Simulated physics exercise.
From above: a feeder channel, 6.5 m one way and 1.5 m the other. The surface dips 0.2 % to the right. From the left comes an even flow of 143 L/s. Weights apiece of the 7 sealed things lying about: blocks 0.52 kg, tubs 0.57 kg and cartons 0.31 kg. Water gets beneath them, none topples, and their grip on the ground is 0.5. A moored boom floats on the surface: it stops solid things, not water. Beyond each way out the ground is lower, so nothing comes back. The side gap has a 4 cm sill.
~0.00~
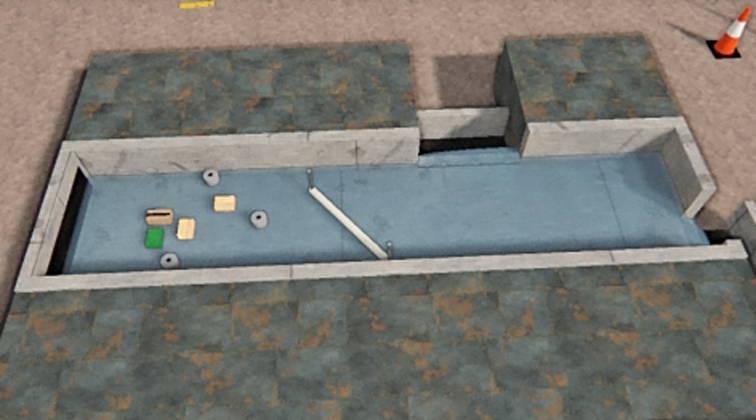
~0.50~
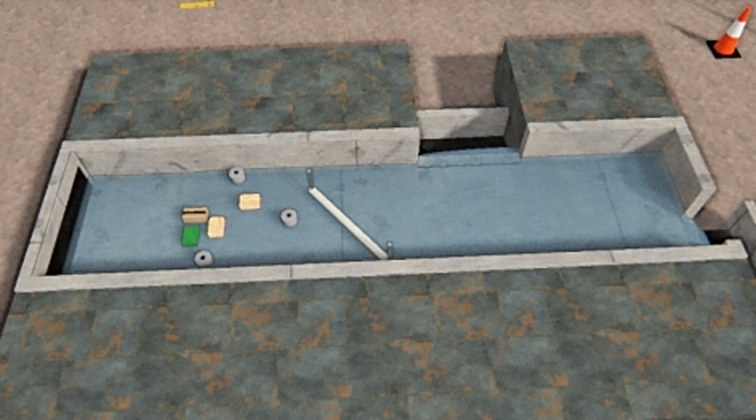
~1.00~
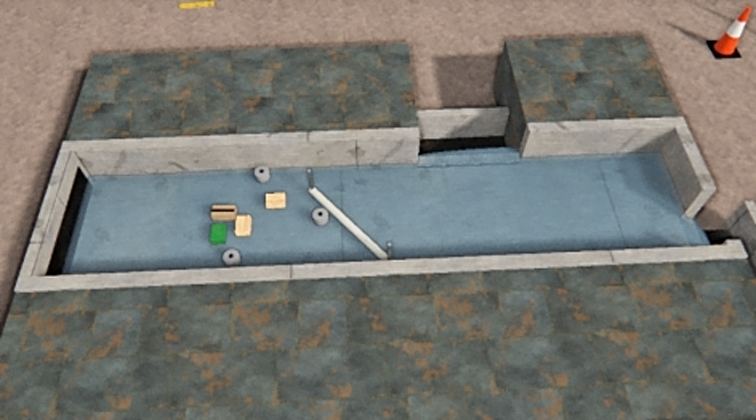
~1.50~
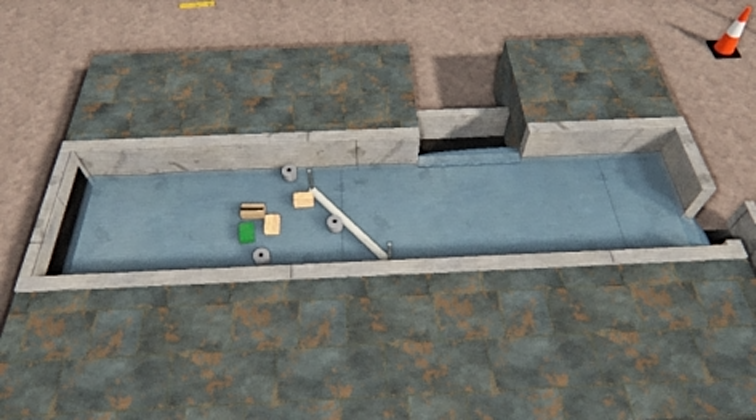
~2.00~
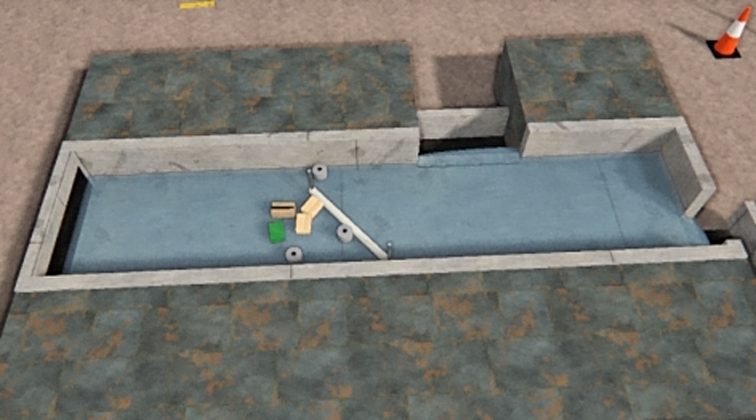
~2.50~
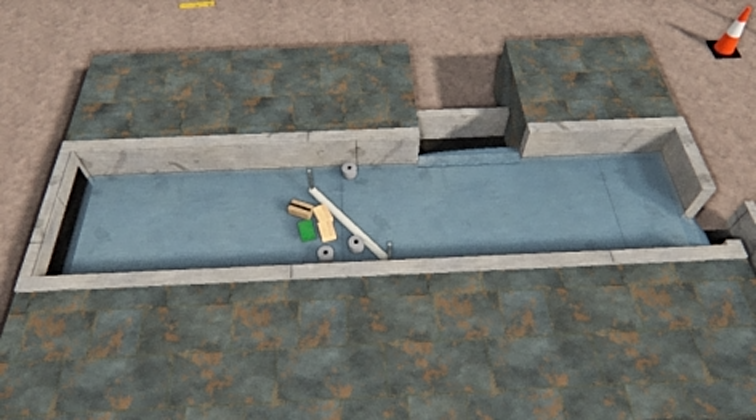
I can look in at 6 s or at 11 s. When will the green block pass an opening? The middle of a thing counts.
That happens after the second time or never.
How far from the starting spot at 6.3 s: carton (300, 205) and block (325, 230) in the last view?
In that order: 150 cm, 200 cm.
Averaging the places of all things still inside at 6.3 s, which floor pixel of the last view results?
At about (358, 257).
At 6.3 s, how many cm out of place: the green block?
About 200 cm.
After 3.5 s the green block is near (341, 245), 1.9 m from its start, afloat; 0 of 7 are out; 7 afloat.
After 6.3 s the green block is near (355, 259), 2.1 m from its start, afloat; 1 of 7 are out; 6 afloat.
After 10.0 s the green block is near (355, 259), 2.1 m from its start, afloat; 1 of 7 are out; 6 afloat.
After 14.0 s the green block is near (355, 259), 2.1 m from its start, afloat; 1 of 7 are out; 6 afloat.
